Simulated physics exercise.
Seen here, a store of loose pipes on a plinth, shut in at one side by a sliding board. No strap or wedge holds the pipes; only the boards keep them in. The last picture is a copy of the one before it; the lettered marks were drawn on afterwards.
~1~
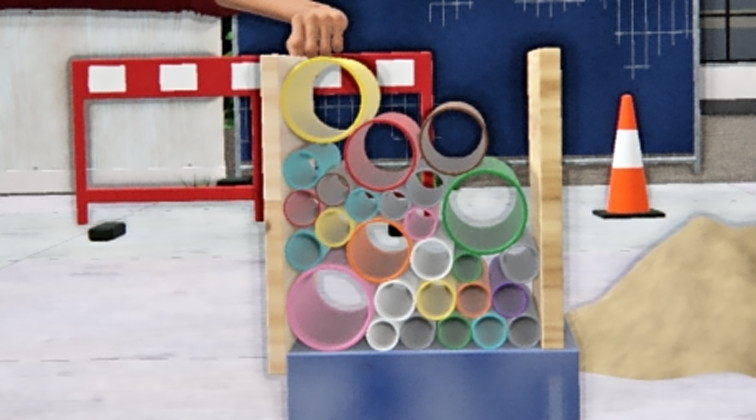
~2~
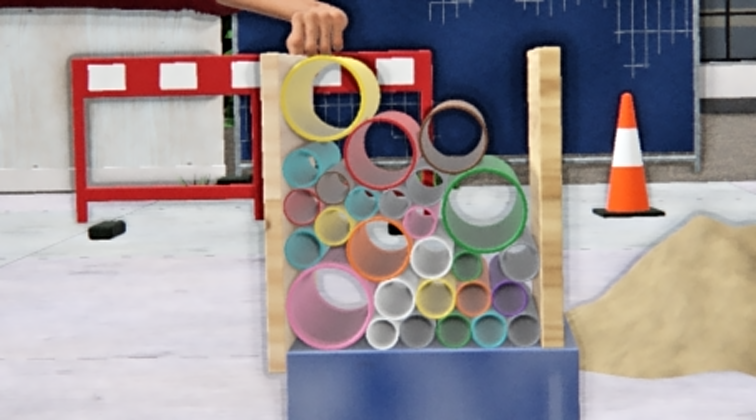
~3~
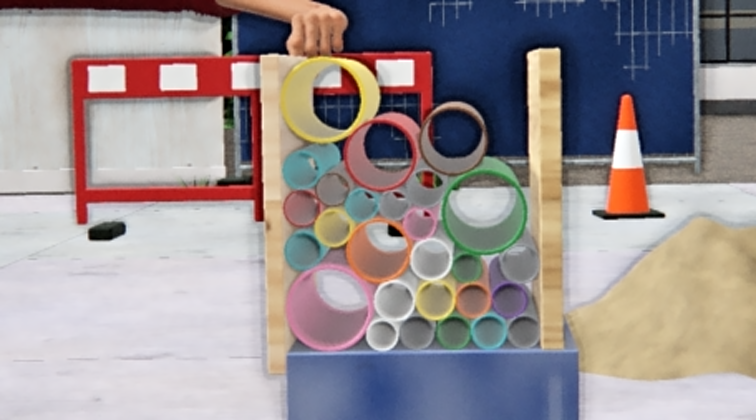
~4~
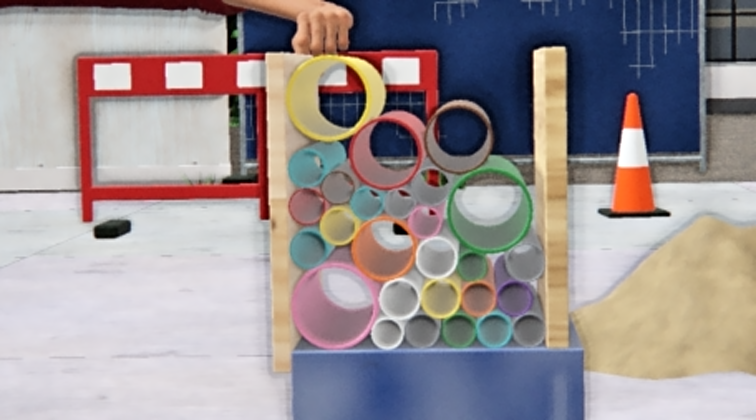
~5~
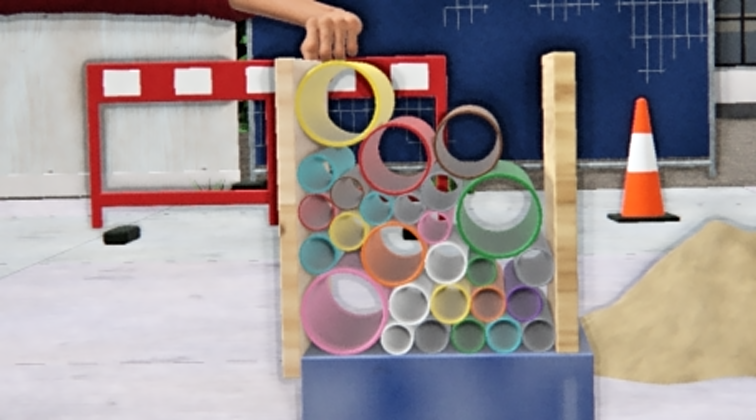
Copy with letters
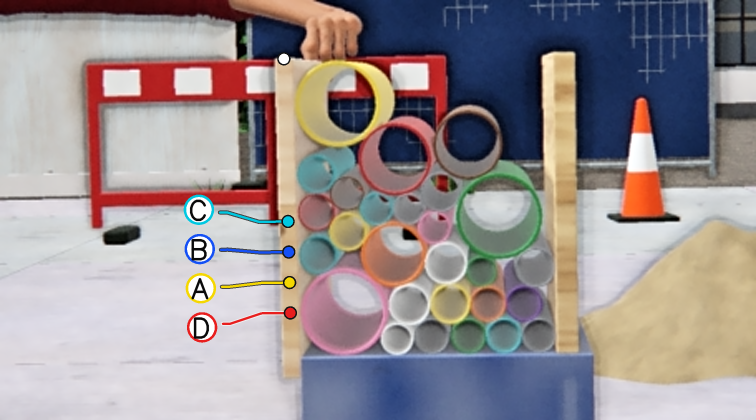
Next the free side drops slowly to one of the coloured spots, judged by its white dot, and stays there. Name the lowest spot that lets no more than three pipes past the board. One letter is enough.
At most to C.
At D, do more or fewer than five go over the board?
It loses more than five.
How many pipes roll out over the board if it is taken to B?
The count is four.
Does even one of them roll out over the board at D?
Yes.
On the marked copy, A at (289, 282); B at (289, 252); C at (288, 221); D at (290, 313); the white dot at (284, 59).
Following C. Soon after the start, top of the board (296, 129).
Later, top of the board (298, 211).
In the end, top of the board (298, 221), two out over the board.
As for the rest, A more than three out over the board; B four out over the board; D more than three out over the board.
